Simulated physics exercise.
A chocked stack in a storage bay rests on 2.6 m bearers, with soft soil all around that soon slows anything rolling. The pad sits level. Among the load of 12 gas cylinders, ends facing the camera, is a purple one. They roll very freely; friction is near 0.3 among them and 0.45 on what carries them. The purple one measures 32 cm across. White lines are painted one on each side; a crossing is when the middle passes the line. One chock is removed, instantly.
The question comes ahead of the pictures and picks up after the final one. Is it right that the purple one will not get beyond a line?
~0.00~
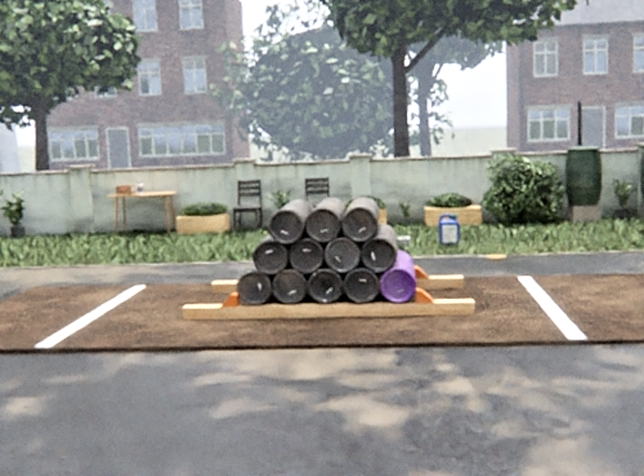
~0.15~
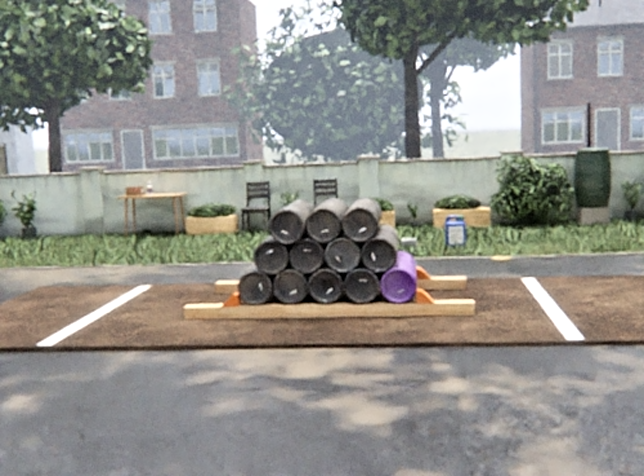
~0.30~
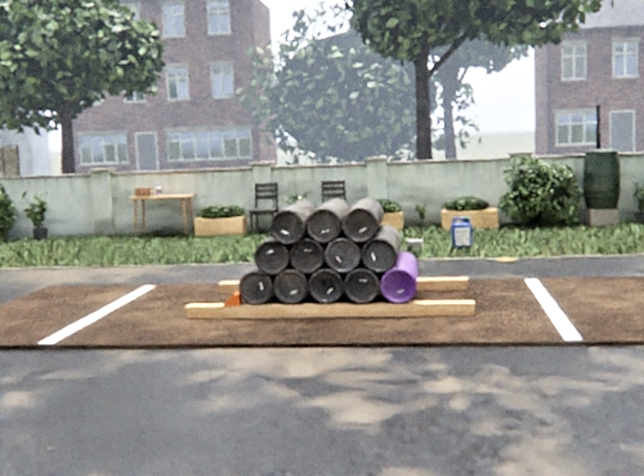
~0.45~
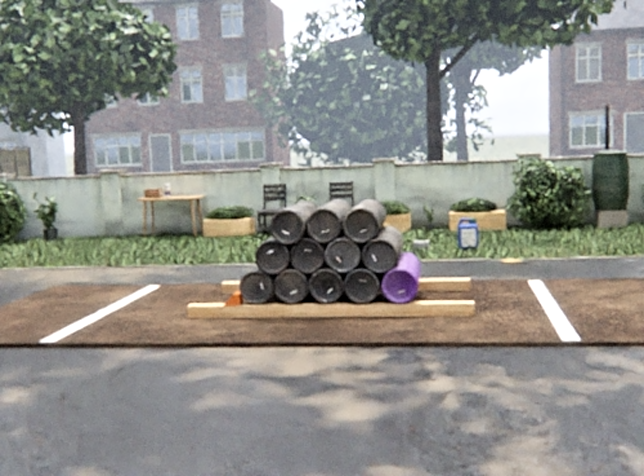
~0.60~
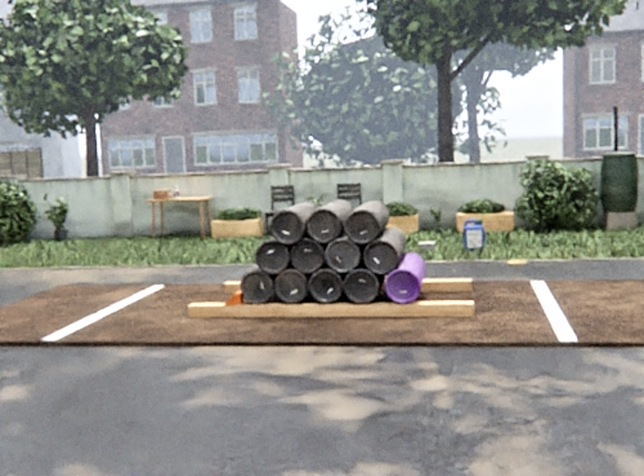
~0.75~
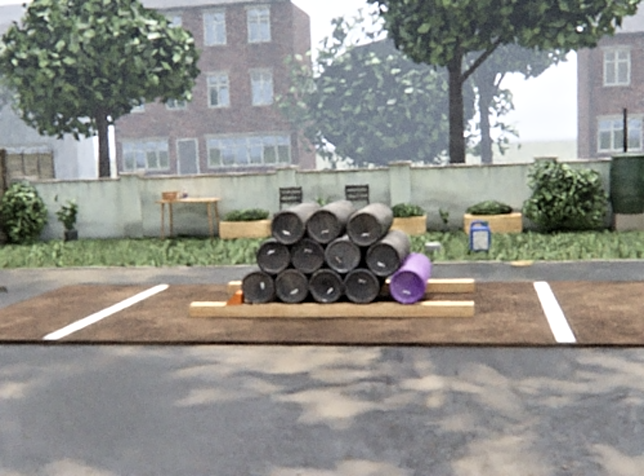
Oh, it heads out over a line.
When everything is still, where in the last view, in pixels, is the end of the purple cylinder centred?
Look near pixel (578, 298).
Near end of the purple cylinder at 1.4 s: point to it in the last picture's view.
(455, 286), more or less.
By 1.4 s, purple is on the bearers, 15 cm from the bearers' right end, rolling right; 0 of 12 have crossed.
By 2.1 s, purple is off the bearers, 35 cm short of the right line, rolling right; 0 of 12 have crossed.
By 2.9 s, purple is past the right line; 1 of 12 has crossed.
Finally (5.9 s), purple is past the right line; 2 of 12 have crossed.
